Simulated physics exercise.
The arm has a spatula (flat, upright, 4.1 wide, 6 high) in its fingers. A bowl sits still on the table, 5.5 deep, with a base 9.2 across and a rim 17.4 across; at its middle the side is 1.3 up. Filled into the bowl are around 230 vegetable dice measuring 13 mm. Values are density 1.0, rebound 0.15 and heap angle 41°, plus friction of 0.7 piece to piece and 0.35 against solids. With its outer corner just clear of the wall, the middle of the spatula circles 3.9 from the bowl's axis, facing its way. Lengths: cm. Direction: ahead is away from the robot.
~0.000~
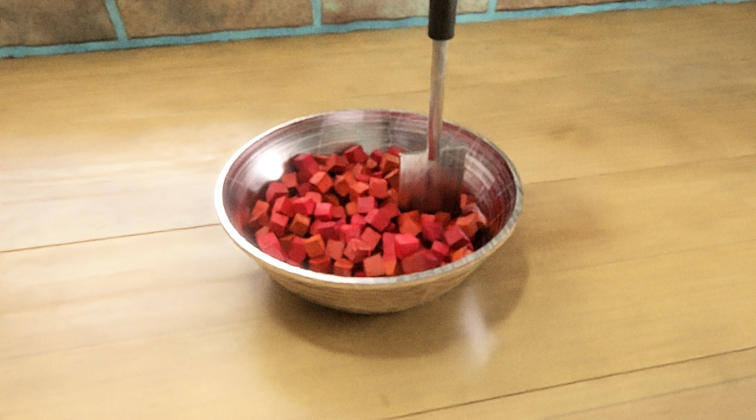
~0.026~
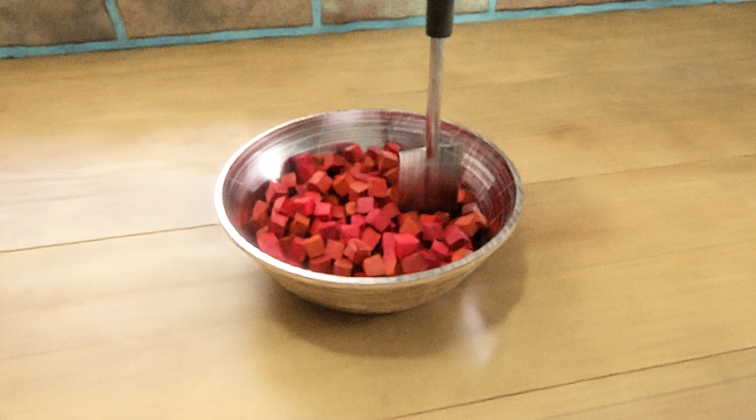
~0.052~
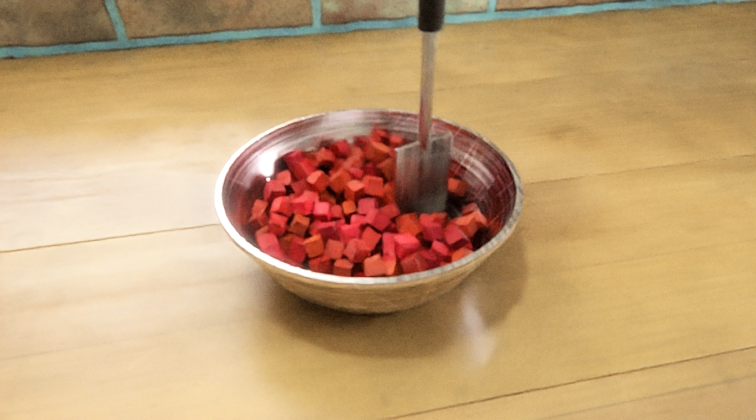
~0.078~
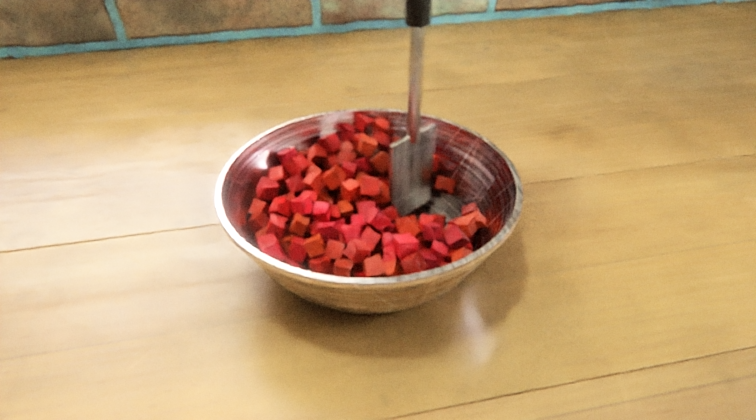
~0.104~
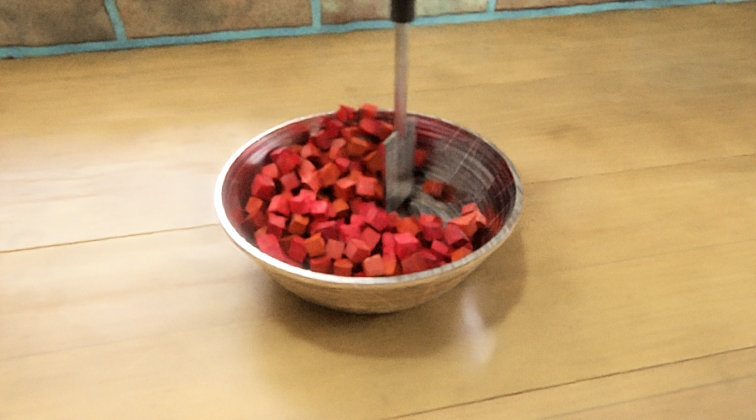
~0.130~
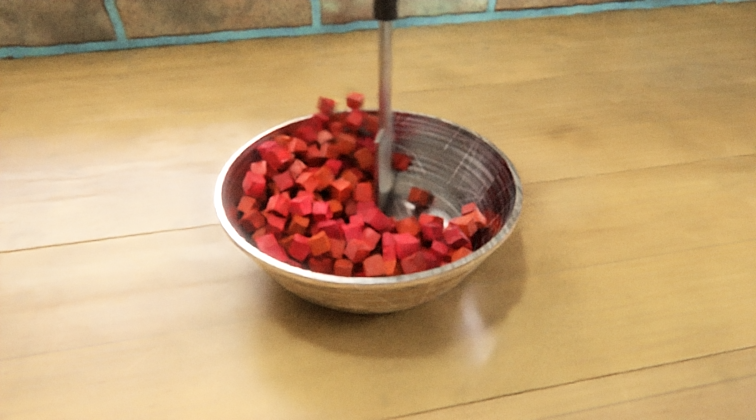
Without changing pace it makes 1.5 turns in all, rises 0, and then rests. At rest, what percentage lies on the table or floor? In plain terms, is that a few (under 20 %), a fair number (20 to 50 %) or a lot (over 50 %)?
A fair number, 20 to 50 %.
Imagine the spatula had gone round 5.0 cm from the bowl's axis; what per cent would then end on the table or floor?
Near 40 %.
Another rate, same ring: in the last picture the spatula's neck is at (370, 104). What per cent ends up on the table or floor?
Roughly 40 per cent.
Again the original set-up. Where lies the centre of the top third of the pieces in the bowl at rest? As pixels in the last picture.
It is centred around (352, 258).
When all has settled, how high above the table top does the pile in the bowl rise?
The peak stands near 5.5 centimetres up.
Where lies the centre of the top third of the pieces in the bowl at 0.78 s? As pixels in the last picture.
In the last picture it sits around (324, 133).
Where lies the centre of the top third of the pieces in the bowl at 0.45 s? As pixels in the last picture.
Around pixel (435, 233).
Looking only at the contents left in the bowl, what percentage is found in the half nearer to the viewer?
Some 80 per cent.
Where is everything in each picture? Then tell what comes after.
Spatula neck at (435, 128), 0° round; upper third of the load around (357, 214), from x 260 to 475, top at y 155; 231 in the bowl, in the first picture.
Spatula neck at (433, 126), 5° round; upper third of the load around (357, 208), from x 260 to 475, top at y 150, in the second picture.
Spatula neck at (425, 119), 18° round; upper third of the load around (354, 202), from x 260 to 475, top at y 135, in the third picture.
Spatula neck at (414, 113), 33° round; upper third of the load around (347, 186), from x 260 to 475, top at y 125, in the fourth picture.
Spatula neck at (400, 108), 48° round; upper third of the load around (338, 181), from x 255 to 475, top at y 110, in the fifth picture.
Spatula neck at (385, 105), 63° round; upper third of the load around (322, 173), from x 250 to 475, top at y 100; 231 in the bowl, in the sixth picture.
By 0.45 s, 249° round, highest piece 8 above the table; 194 in the bowl, 31 on the table or floor, 6 in flight or on the tool.
By 0.78 s, 75° round, highest piece 8 above the table; 171 in the bowl, 56 on the table or floor, 4 in flight or on the tool.
By 1.14 s, 180° round, highest piece 6 above the table; 156 in the bowl, 74 on the table or floor, 1 in flight or on the tool.
By 1.84 s, 180° round, highest piece 5 above the table; 156 in the bowl, 75 on the table or floor.
Final count, 156 in the bowl, 75 on the table or floor. That is 32 % on the table or floor.
